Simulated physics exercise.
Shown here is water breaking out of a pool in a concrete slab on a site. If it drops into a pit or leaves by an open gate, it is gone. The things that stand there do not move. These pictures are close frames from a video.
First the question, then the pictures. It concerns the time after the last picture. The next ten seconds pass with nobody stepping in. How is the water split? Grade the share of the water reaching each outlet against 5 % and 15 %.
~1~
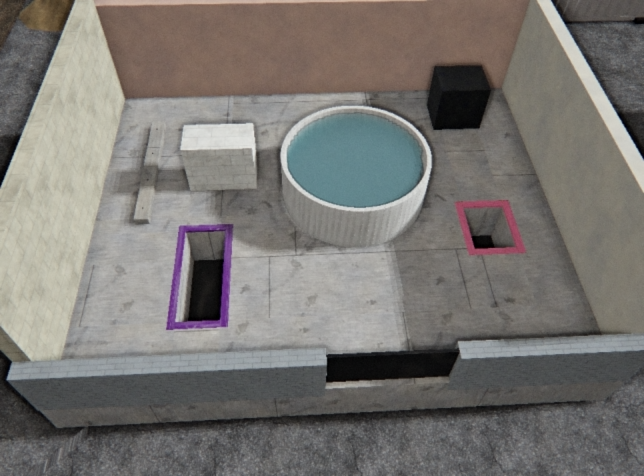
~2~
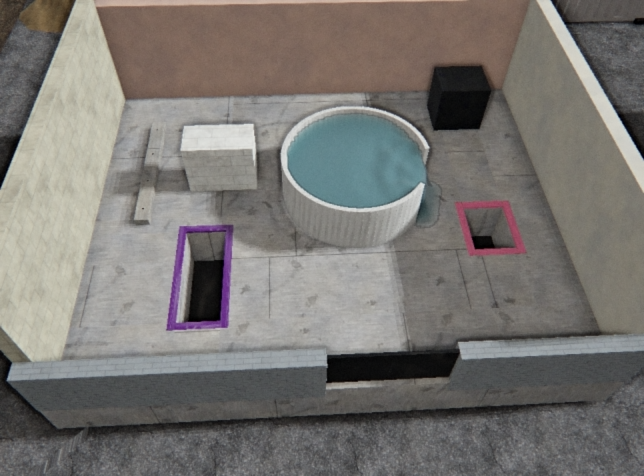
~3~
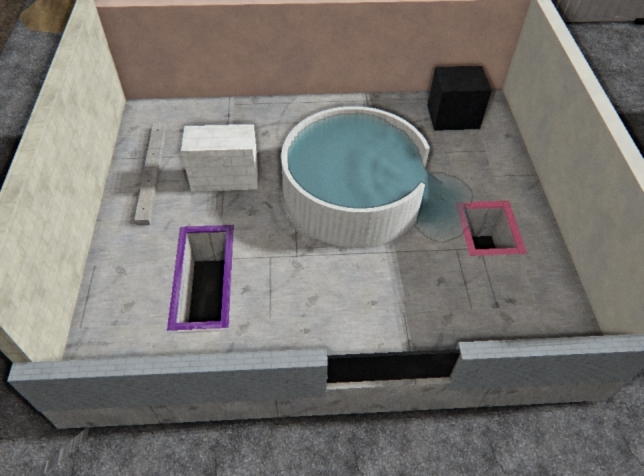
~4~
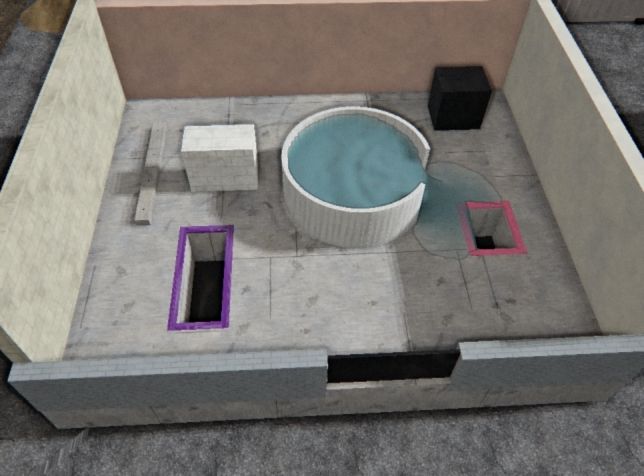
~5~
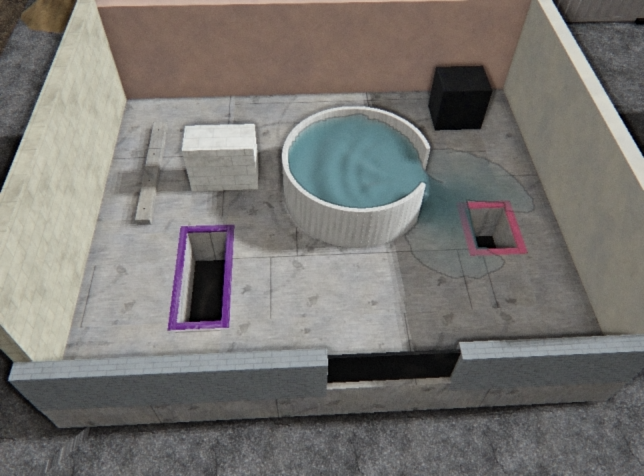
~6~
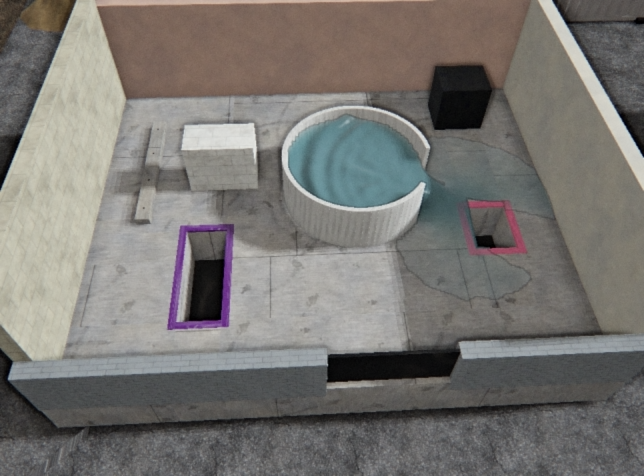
By my reckoning the gate stays under 5 %, the pink pit goes over 15 %, the purple pit stays under 5 %.
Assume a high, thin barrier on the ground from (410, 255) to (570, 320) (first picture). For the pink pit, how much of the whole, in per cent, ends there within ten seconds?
Pink: 50 %.
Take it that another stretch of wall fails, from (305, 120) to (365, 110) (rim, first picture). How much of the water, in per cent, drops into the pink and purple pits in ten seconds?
Parts in a hundred: Pink 12, purple 12.
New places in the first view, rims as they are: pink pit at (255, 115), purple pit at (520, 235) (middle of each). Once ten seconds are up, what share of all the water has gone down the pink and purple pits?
For pink, 4 in a hundred; for purple, 60 in a hundred.
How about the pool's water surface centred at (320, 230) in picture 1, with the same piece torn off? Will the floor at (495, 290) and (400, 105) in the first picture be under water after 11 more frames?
Taking them in order, the first is inundated and the second is left untouched.
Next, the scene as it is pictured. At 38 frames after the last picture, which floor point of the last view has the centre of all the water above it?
The water centres close to (396, 197).
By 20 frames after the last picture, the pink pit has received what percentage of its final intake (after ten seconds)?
Around 60 in a hundred.
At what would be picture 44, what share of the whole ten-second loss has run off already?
Some 75 per cent.
A moment on, water covers 20 % of the floor; the gate 0 %, the pink pit 11 %, the purple pit 0 %.
Next, water covers 20 % of the floor; the gate 0 %, the pink pit 19 %, the purple pit 0 %.
Then, water covers 30 % of the floor; the gate 0 %, the pink pit 27 %, the purple pit 0 %.
Later, water covers 65 % of the floor; the gate 0 %, the pink pit 37 %, the purple pit 0 %.
In the end, water covers 85 % of the floor; the gate 0 %, the pink pit 46 %, the purple pit 2 %.
